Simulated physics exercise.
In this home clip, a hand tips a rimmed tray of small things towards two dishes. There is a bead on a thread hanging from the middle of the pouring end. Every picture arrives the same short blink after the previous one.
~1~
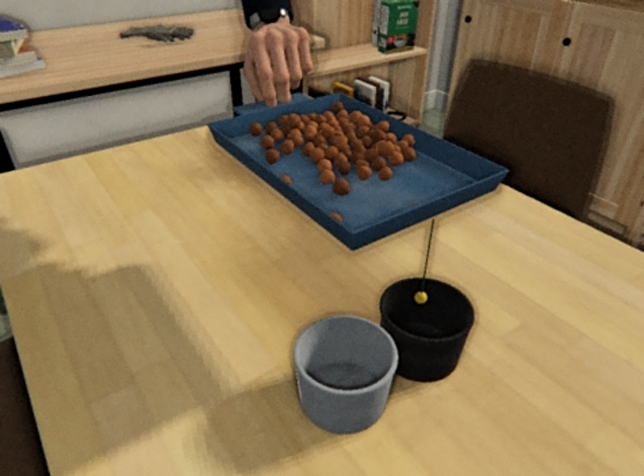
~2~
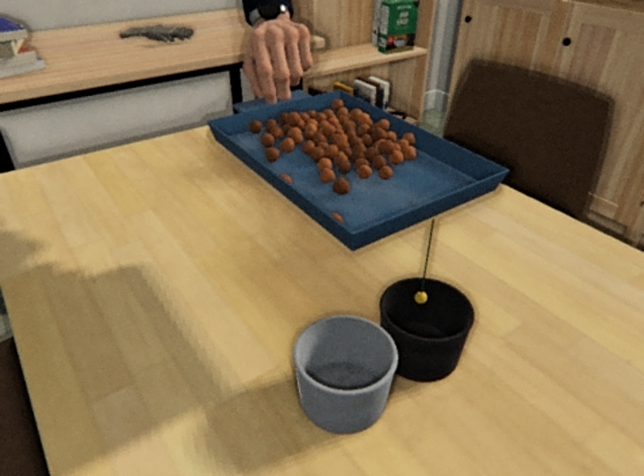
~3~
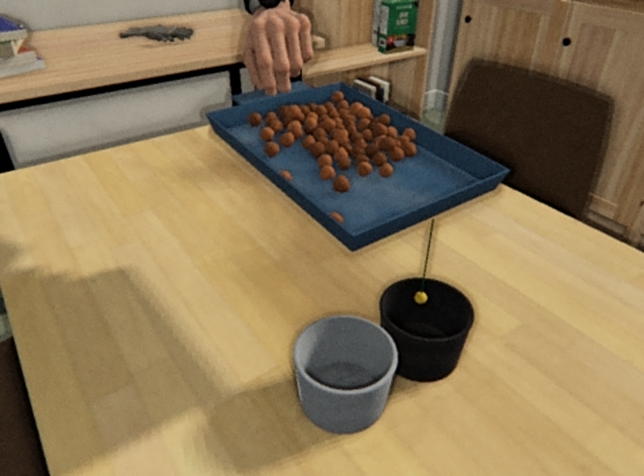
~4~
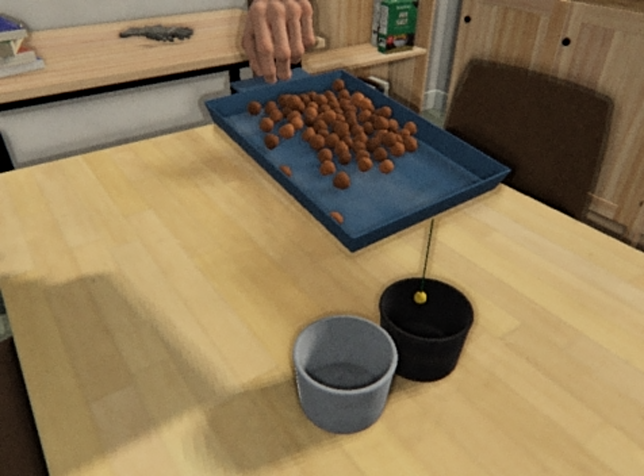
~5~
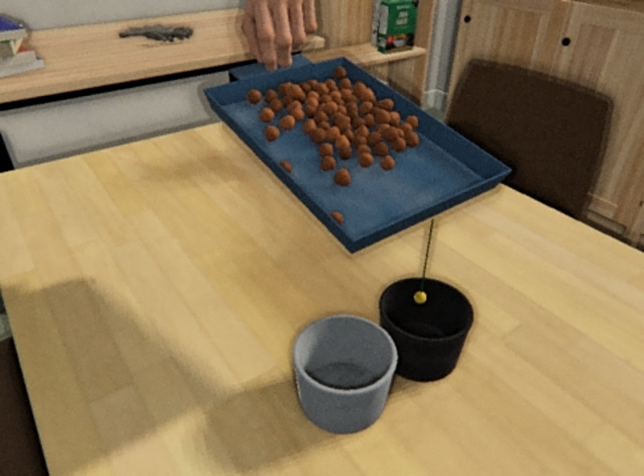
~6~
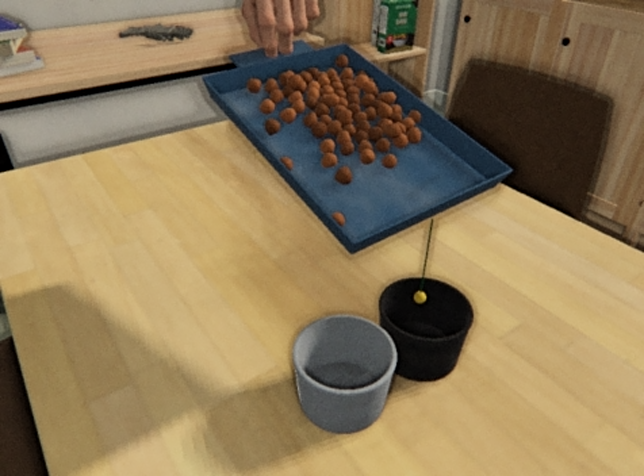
A hand at the far side of a blue rimmed tray slowly raises that end above a pale wooden table, seen from slightly above by a still camera in a home. Small round brown things cover the tray's far half, while a yellow bead hangs on a thread by a grey dish at left and a black one at right. The tray's slope steepens a little towards the near left corner, and the pile barely shifts.
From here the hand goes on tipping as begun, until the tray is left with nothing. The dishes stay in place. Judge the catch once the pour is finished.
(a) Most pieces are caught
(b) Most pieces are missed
(b) Most pieces are missed.
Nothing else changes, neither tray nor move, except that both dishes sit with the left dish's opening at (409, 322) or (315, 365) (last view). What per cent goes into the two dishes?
It would be roughly 20 per cent, followed by roughly 10 per cent.
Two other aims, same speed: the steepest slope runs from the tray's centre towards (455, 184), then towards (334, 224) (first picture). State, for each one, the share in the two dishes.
Lab note: Case 1 near 0 %, case 2 near 90 %.
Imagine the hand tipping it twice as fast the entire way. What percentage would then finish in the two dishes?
About 20 %.
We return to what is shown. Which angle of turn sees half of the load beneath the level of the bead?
Roughly 95 degrees.
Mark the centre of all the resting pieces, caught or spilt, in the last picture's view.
Close to (445, 461) in the last picture.
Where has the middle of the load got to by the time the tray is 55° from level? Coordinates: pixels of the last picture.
I'd put it at about (407, 184).
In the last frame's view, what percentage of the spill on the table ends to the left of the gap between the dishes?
That's roughly 10 per cent of the pieces.
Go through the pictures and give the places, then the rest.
Corners of the pouring end at (354, 227) and (499, 169), level; middle of the load at (337, 137), hazelnuts; left dish at (375, 404); right dish at (456, 353); bead on its thread at (421, 298), in the first frame.
Corners of the pouring end at (354, 228) and (500, 169), level; middle of the load at (337, 135), in the second frame.
Corners of the pouring end at (354, 229) and (500, 169), tipped barely, lowest at the left corner; middle of the load at (337, 130), in the third frame.
Corners of the pouring end at (355, 231) and (501, 169), tipped a little, lowest at the left corner; middle of the load at (338, 121), in the fourth frame.
Corners of the pouring end at (355, 233) and (502, 168), tipped a little, lowest at the left corner; middle of the load at (339, 112), in the fifth frame.
Corners of the pouring end at (356, 235) and (503, 168), tipped a little, lowest at the left corner; middle of the load at (340, 104); left dish at (374, 403); right dish at (455, 352), in the sixth frame.
Soon after the last picture, tray tipped steeply; nearly all on the tray; a stray few outside both; a small part in the air.
A little later, tray tipped right over; about half on the tray; a small part in the left dish; about a quarter outside both; about a quarter in the air.
Later still, tray tipped past a quarter turn; about a quarter in the left dish; most outside both.
At rest, tray tipped past a quarter turn; about a quarter in the left dish; none in the right dish; most outside both.
